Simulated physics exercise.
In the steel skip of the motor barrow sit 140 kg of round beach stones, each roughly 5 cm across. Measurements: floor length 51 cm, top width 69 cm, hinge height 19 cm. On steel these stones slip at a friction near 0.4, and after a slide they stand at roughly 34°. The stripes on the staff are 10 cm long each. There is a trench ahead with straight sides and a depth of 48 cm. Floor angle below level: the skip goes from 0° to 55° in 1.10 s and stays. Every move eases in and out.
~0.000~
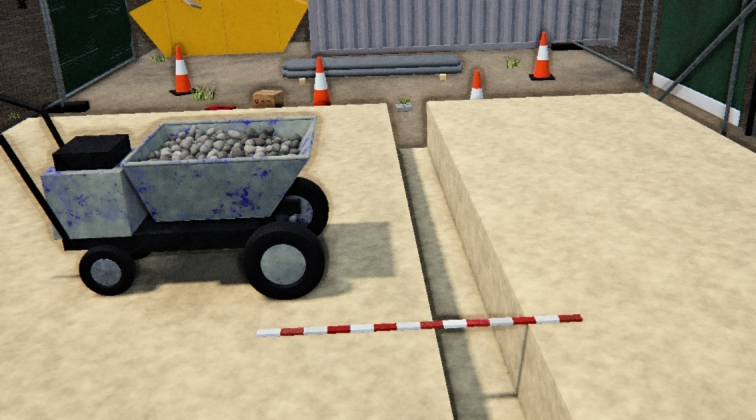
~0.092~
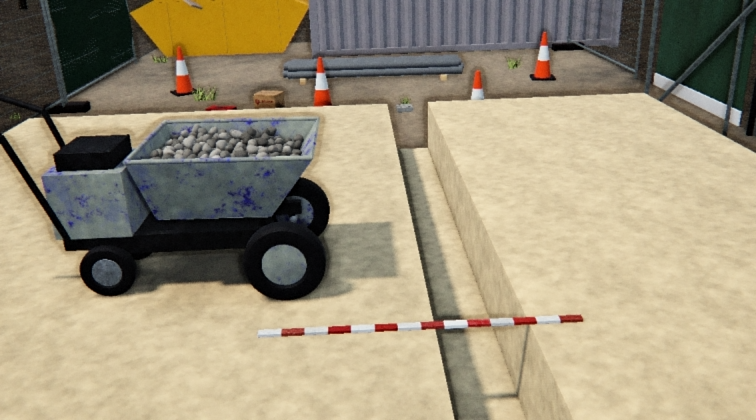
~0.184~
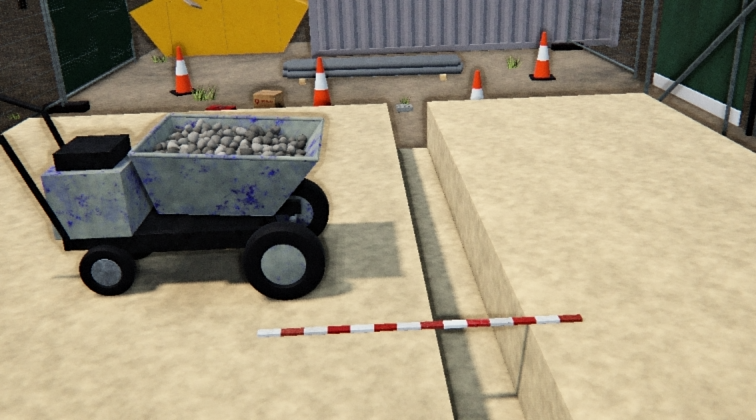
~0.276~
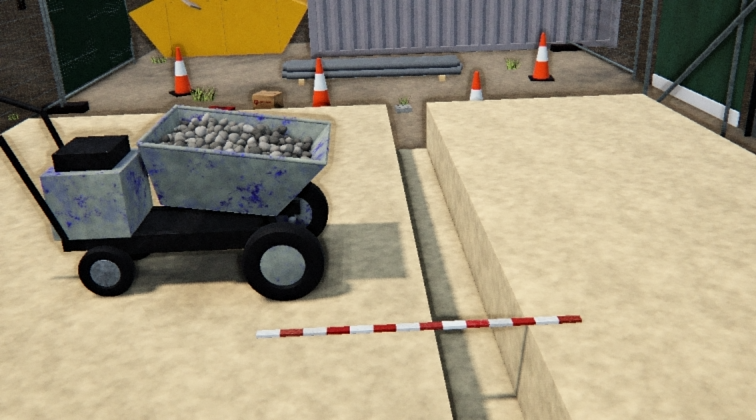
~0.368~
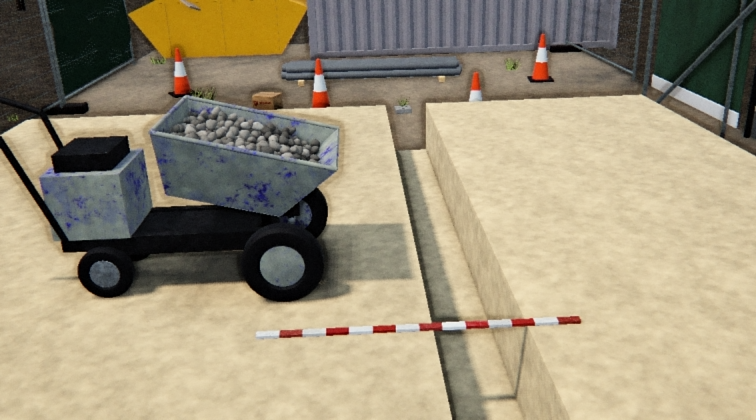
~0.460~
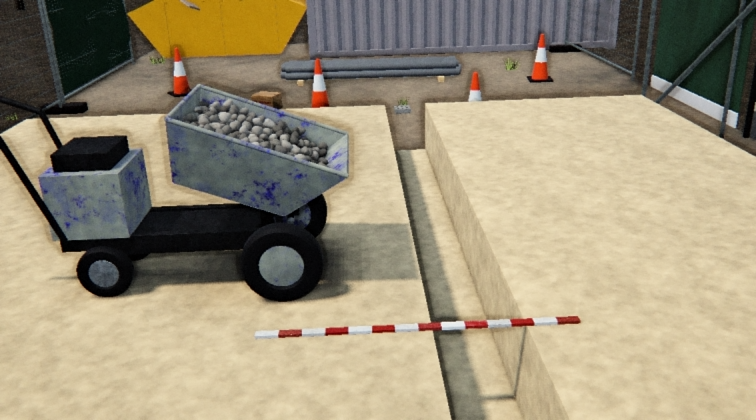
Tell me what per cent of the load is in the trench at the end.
Some 54 per cent.
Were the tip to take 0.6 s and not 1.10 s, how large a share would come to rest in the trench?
55 %.
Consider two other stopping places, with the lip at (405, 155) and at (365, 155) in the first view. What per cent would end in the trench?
30 and 55 %.
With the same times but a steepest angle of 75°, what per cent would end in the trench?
The trench would hold about 100% of it.
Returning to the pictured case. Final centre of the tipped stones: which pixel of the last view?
Around (456, 333).
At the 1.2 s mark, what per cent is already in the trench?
5 per cent or so by then.
After 0.8 s the floor is at 46°; 100 % in the skip; the foremost stones are at (363, 184).
After 1.2 s the floor is at 55°; 86 % in the skip, 7 % short of the trench, 7 % in the trench; the foremost stones are at (451, 285).
After 1.5 s the floor is at 55°; 60 % in the skip, 9 % short of the trench, 31 % in the trench; the foremost stones are at (494, 344).
After 3.5 s the floor is at 55°; 38 % in the skip, 8 % short of the trench, 54 % in the trench; the foremost stones are at (495, 345).
